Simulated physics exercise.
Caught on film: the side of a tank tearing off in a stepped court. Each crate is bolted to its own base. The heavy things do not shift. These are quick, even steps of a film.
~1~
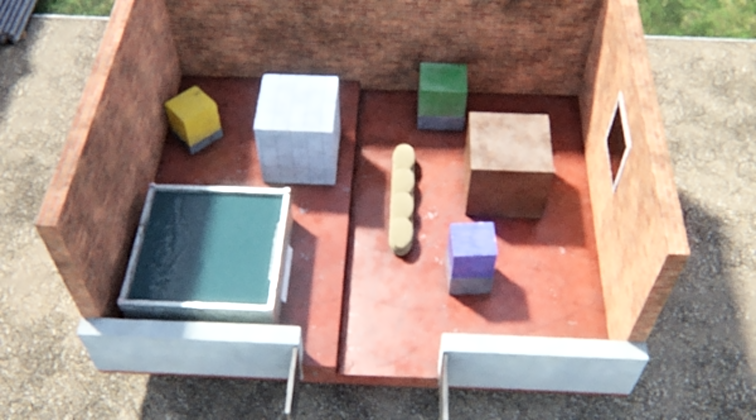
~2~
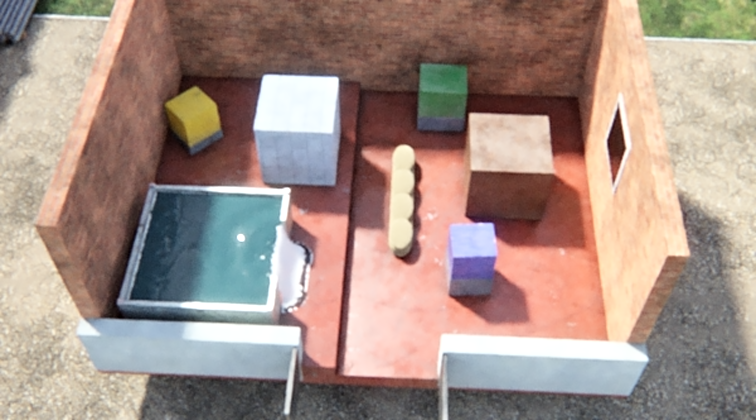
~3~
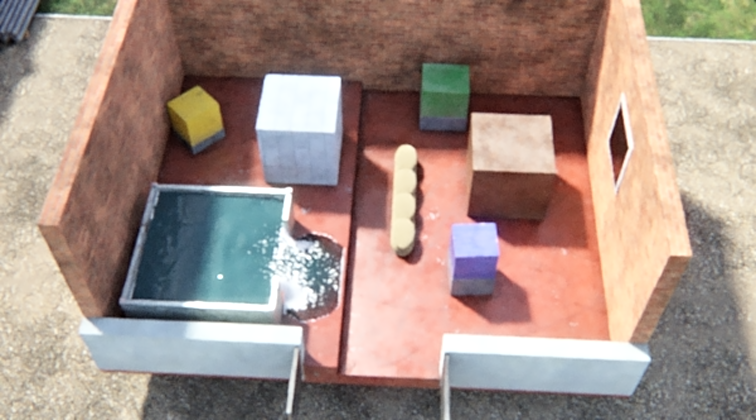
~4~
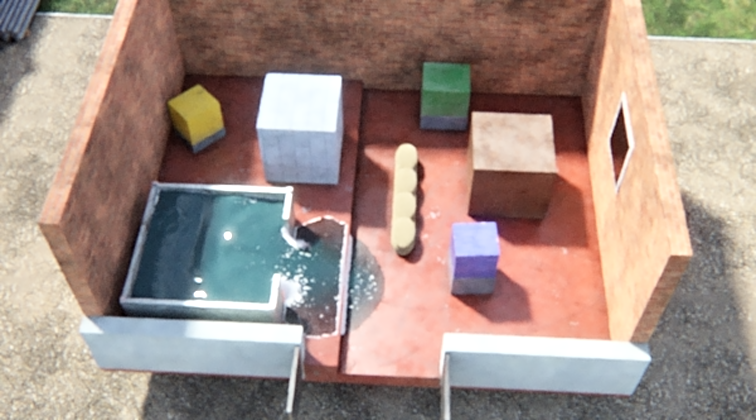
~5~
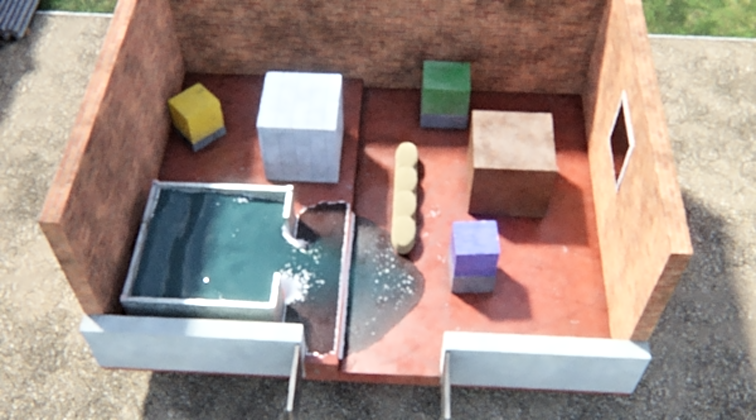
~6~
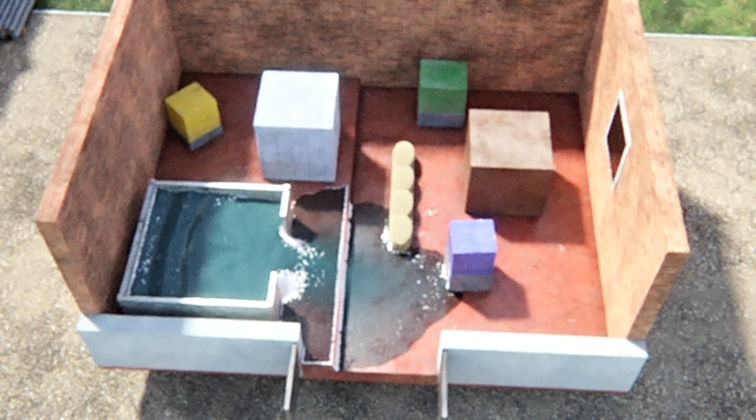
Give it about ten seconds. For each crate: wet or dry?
In the end: The blue crate escapes dry; the green crate escapes dry; the yellow crate escapes dry.
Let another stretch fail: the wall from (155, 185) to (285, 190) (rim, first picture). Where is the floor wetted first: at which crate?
The one in yellow.
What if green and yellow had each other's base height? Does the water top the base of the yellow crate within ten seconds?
My reading: Yellow crate remains dry.
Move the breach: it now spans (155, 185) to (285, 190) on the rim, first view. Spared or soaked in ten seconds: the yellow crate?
In short: Yellow crate takes water.
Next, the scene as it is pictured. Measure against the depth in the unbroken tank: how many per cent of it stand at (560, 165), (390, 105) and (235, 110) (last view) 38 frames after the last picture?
Roughly 10, 18 and 0 per cent, in turn.
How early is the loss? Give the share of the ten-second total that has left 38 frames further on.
Near 65 in a hundred.
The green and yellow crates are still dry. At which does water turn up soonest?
It is the green one.
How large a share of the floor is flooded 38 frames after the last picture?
About 65 per cent.
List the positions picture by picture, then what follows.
Still water in the open tank at (209, 247), in the first picture.
The front is at (301, 248), out from the gap at (279, 266), in the second picture.
Water pours out at (282, 268) and has run to (343, 263), in the third picture.
Water pours out at (282, 267) and has run to (377, 275), in the fourth picture.
The front is at (420, 285), out from the gap at (283, 265), in the fifth picture.
The front is at (455, 297), out from the gap at (279, 264), in the sixth picture.
A moment on, water covers 30 % of the floor; the blue crate water round its plinth, the green crate not reached, the yellow crate not reached.
Next, water covers 40 % of the floor; the blue crate water round its plinth, the green crate water round its plinth, the yellow crate not reached.
Then, water covers 55 % of the floor; the blue crate water round its plinth, the green crate water round its plinth, the yellow crate not reached.
Later, water covers 65 % of the floor; the blue crate water round its plinth, the green crate water round its plinth, the yellow crate not reached.
In the end, water covers 65 % of the floor; the blue crate stayed above the water, the green crate stayed above the water, the yellow crate stayed above the water.
